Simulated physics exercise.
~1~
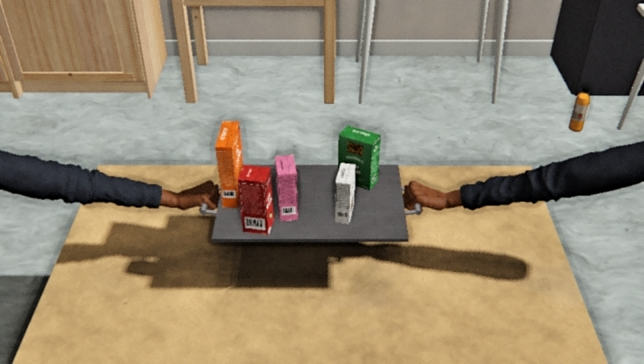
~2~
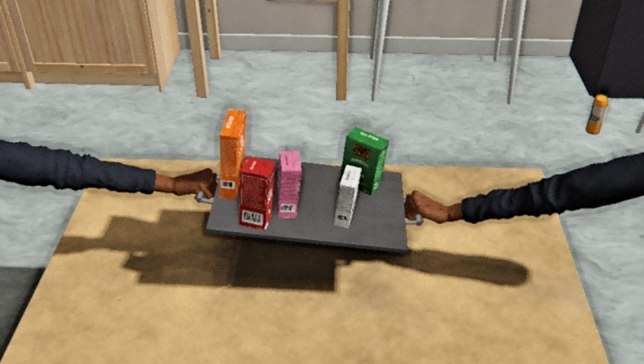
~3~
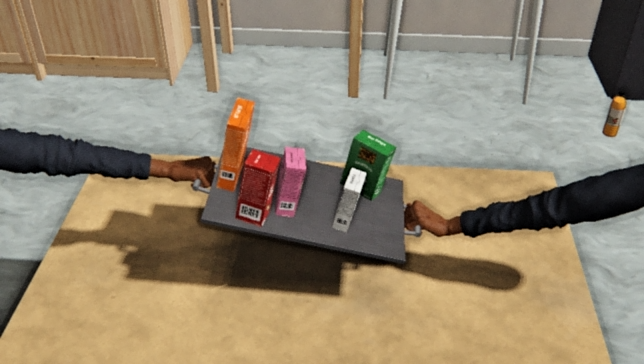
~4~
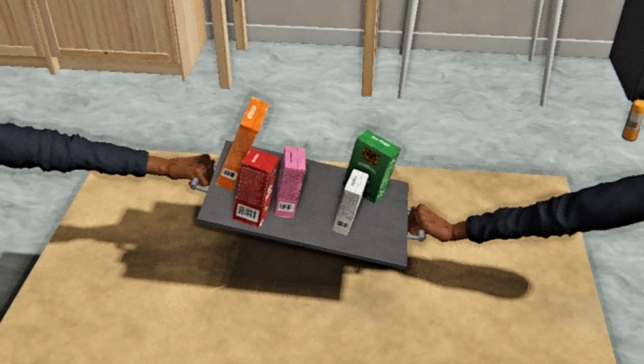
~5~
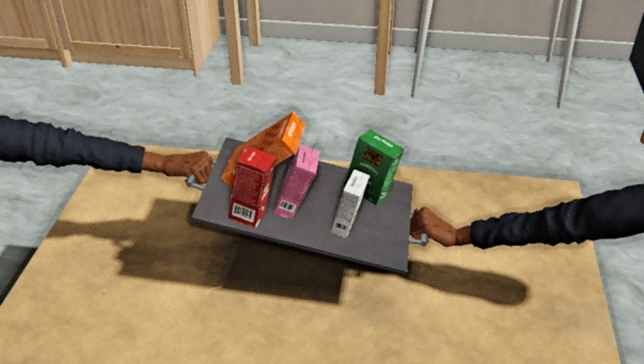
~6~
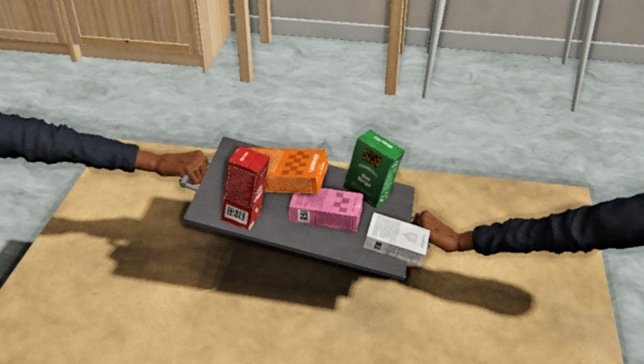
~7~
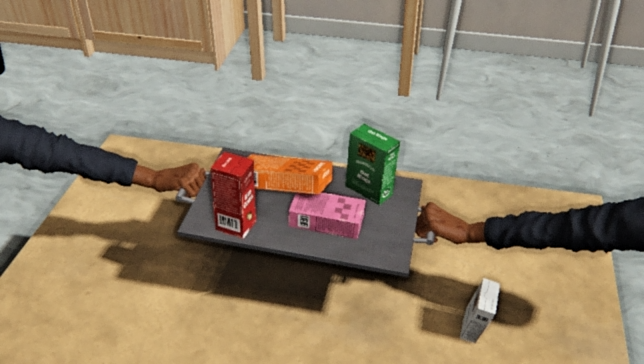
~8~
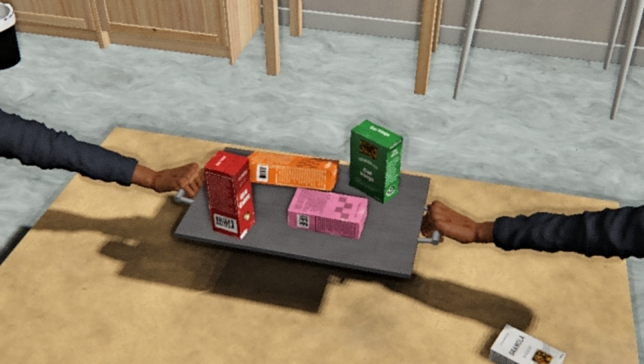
At first, two hands hold a flat grey rimless tray above a table, with orange, red, pink, green and white boxes standing on it. The hands tilt the tray so its right side dips, and the boxes lean with it. The orange box topples to the right, then the pink and white ones fall onto their sides. The white box drops off the right edge and tumbles onto the table as the tray begins levelling. By the end, it lies near the lower right, while orange and pink rest flat on the tray and red and green still stand.
